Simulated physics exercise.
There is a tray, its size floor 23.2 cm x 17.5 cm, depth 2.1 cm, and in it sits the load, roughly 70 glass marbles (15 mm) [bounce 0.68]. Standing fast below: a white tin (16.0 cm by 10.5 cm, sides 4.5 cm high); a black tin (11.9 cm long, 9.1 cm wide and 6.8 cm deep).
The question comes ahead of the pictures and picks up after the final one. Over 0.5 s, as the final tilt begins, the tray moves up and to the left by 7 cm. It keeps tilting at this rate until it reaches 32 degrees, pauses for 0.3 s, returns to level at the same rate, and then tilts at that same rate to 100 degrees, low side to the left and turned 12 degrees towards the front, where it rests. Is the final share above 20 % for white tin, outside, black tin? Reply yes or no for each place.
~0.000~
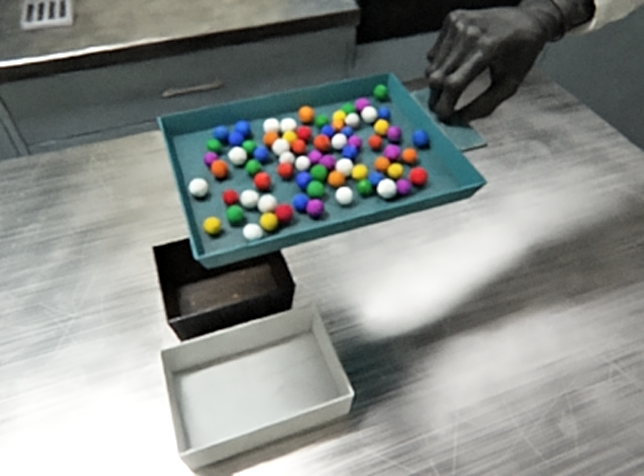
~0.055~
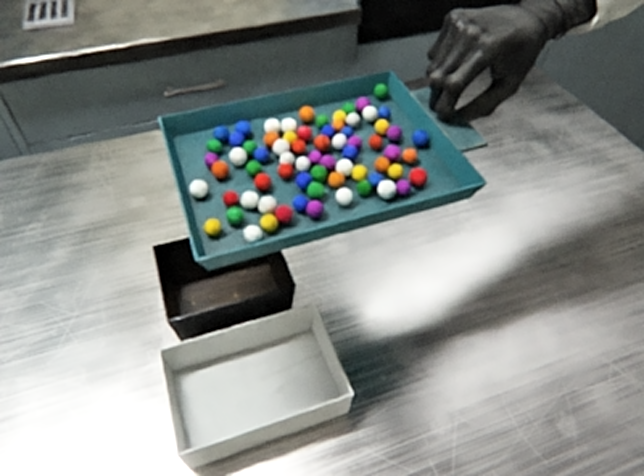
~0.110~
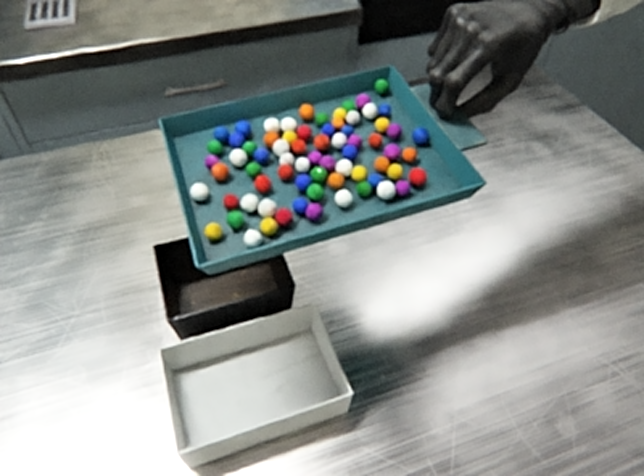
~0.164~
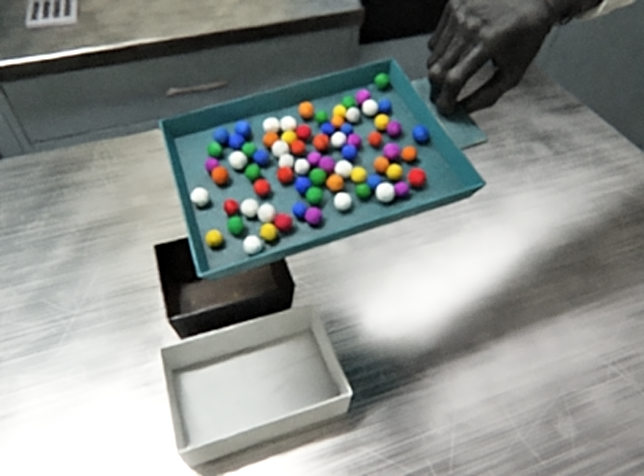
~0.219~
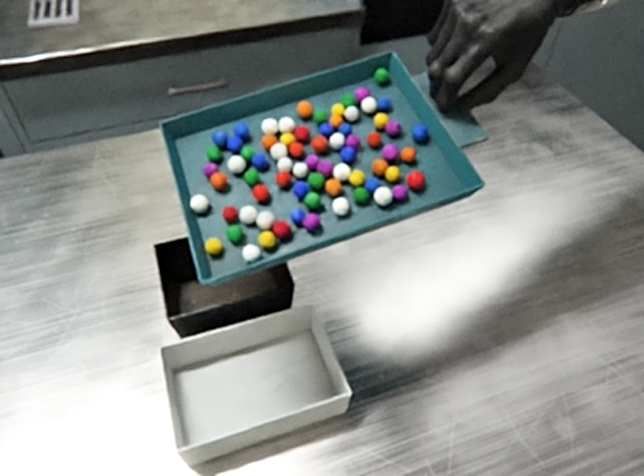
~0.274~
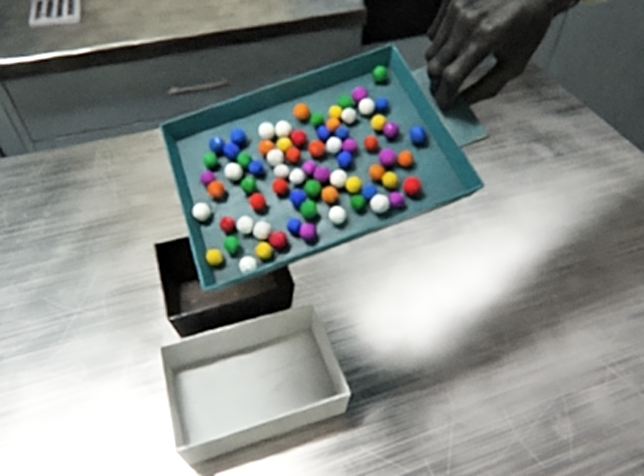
White tin: Yes, outside everything: No, black tin: Yes.
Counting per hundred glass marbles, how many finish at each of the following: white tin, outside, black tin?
White tin gets 55, outside gets 5, black tin gets 35.
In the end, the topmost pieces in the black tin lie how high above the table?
It reaches around 2.0 cm above the table.
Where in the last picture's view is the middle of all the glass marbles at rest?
Around (242, 357).
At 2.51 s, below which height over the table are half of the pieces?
Roughly 14 centimetres.
Then, at 1.14 s, tilt 18 degrees; tray 100 %; middle of all pieces on or above the table near (269, 218).
After 1.85 s, tilt 24 degrees; tray 100 %; middle of all pieces on or above the table near (207, 204).
After 2.51 s, tilt 70 degrees; tray 60 %, black tin 5 %, white tin 15 %, in the air 15 %; middle of all pieces on or above the table near (207, 277).
Then, at 3.14 s, tilt 100 degrees; black tin 35 %, white tin 55 %, outside 5 %; middle of all pieces on or above the table near (233, 347).
By 4.0 s all is still; tray 0 %, black tin 35 %, white tin 55 %, outside 5 %.
